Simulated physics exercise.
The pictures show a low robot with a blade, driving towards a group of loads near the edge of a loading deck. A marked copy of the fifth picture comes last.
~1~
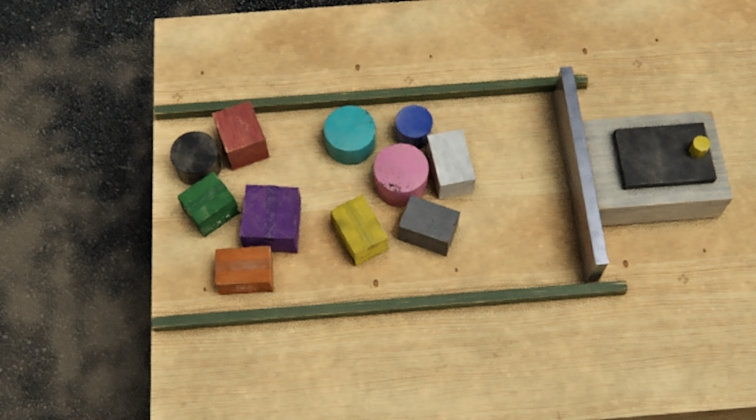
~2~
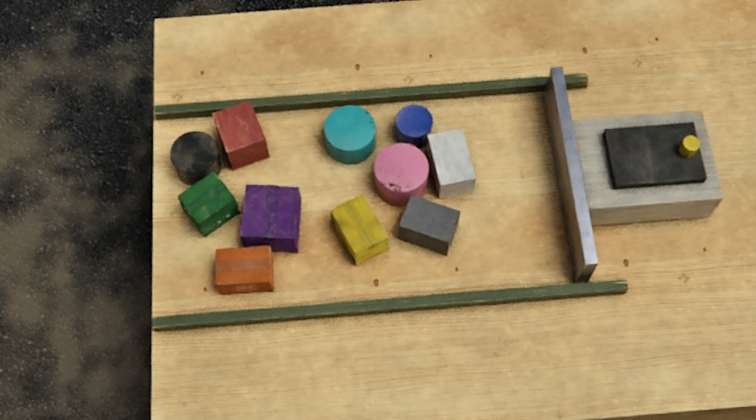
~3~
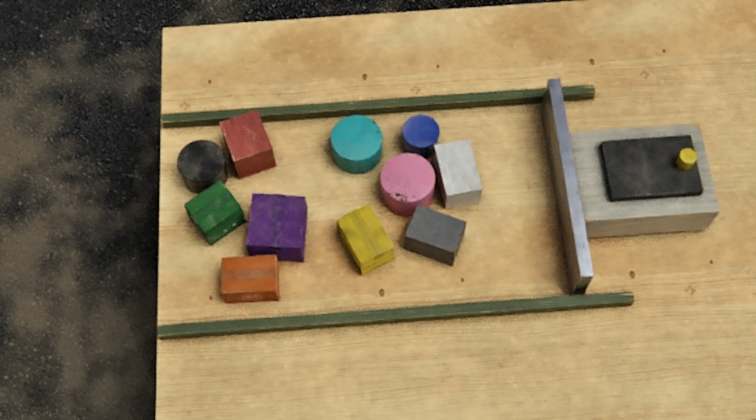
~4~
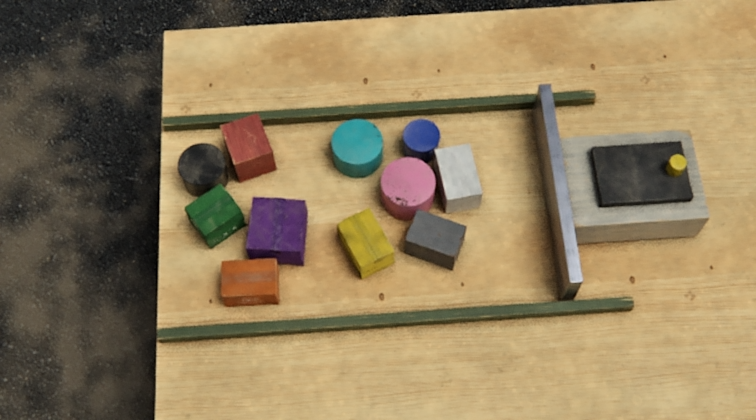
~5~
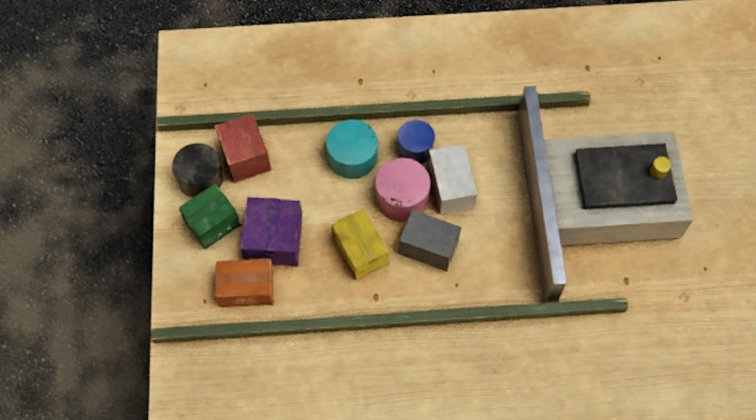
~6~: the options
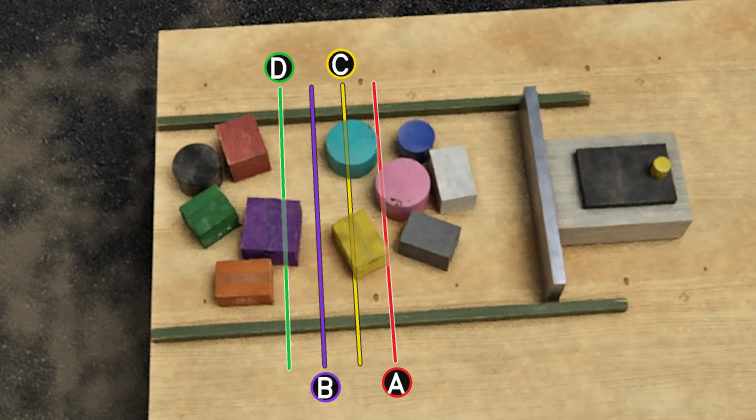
A low robot with a wide blade creeping left between two green rails towards a cluster of coloured blocks and round loads.
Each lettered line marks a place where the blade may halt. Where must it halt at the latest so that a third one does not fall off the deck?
D.
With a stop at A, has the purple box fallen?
By then, no.
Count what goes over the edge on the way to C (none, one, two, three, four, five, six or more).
In all, none.
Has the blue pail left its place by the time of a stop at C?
By then, yes.
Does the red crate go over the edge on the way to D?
By then, no.
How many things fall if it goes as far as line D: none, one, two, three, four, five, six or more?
By then, two.
On the marked copy, A at (384, 214); B at (318, 218); C at (351, 216); D at (284, 220).
With D. Early on, robot (524, 182); blue pail (412, 140); grey crate (415, 243).
Further on, robot (433, 187); green box (182, 216); orange box (238, 284).
At the end, robot (361, 192); green box over the edge; black pail over the edge; two fallen.
As for the rest, A is within the limit but short; B is within the limit but short; C is within the limit but short.
